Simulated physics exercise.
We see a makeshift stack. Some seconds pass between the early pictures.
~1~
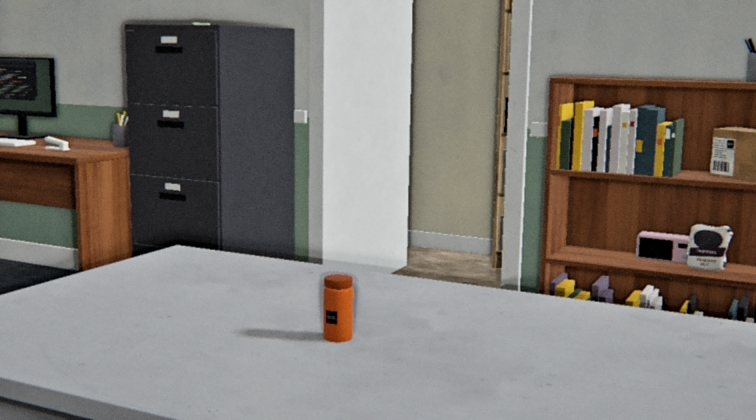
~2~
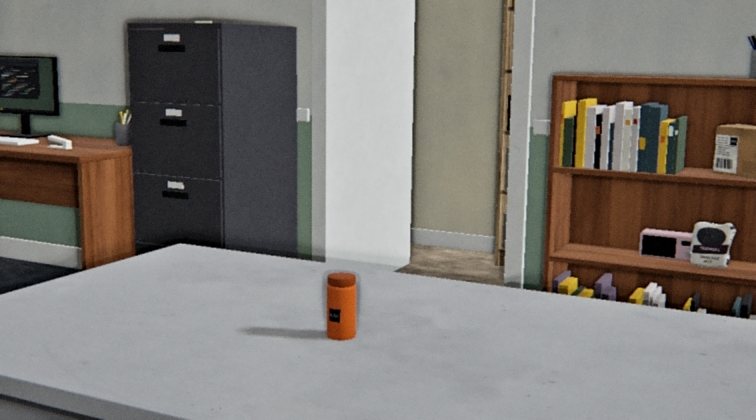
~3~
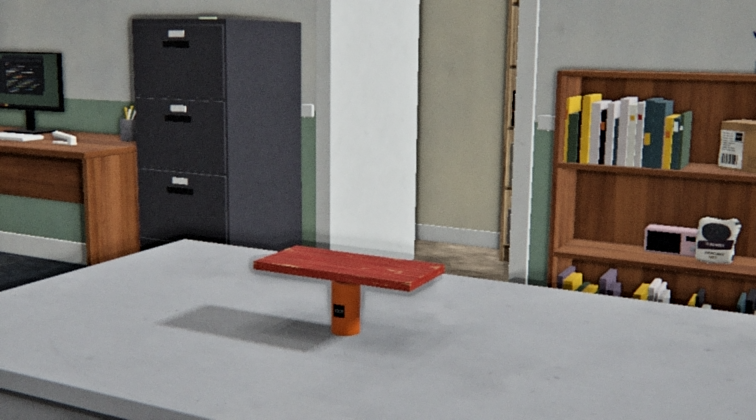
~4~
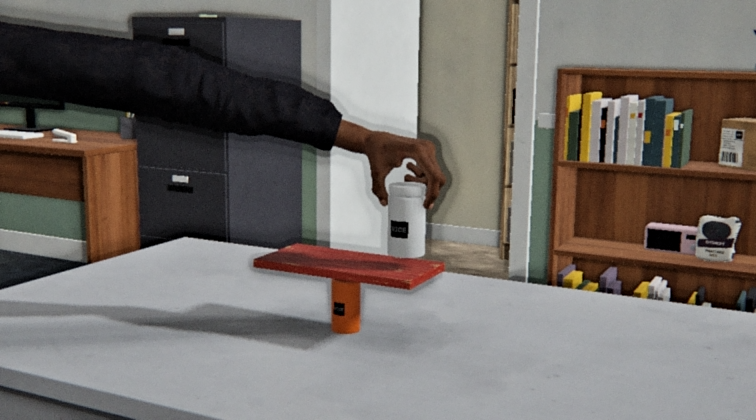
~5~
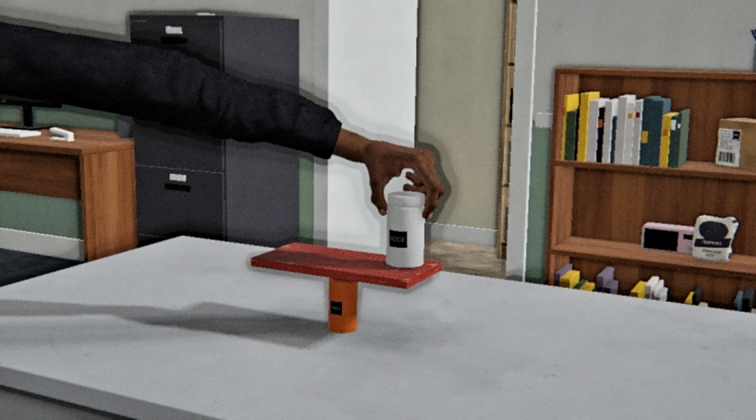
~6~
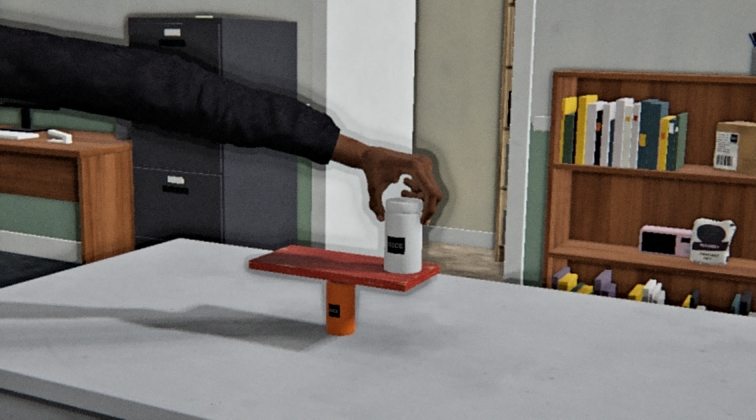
At first an orange shaker stands alone on a pale tabletop, and then a red board appears lying across its top. A dark-sleeved arm reaches in from the left, holding a white jar above the board's right side, and lowers it onto the board, keeping its hand on it.
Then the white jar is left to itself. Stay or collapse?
It loses its balance.
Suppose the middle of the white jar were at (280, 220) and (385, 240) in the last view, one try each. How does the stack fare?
In the first case it gives way; in the second case it comes apart.
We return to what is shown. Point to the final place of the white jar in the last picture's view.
Near (504, 335).
Then, 0.40 s on from there, white jar now fallen; red board turned 50° from how it was put.
Then, 0.50 s on from there, red board turned 42° from how it was put; orange shaker shifted a little.
Then, 0.80 s on from there, red board now fallen; orange shaker shifted about its own width.
In the end, fallen, red board and white jar; moved from the start, orange shaker. At the end, from the last picture's camera, white jar near (505, 335). The stack comes apart.
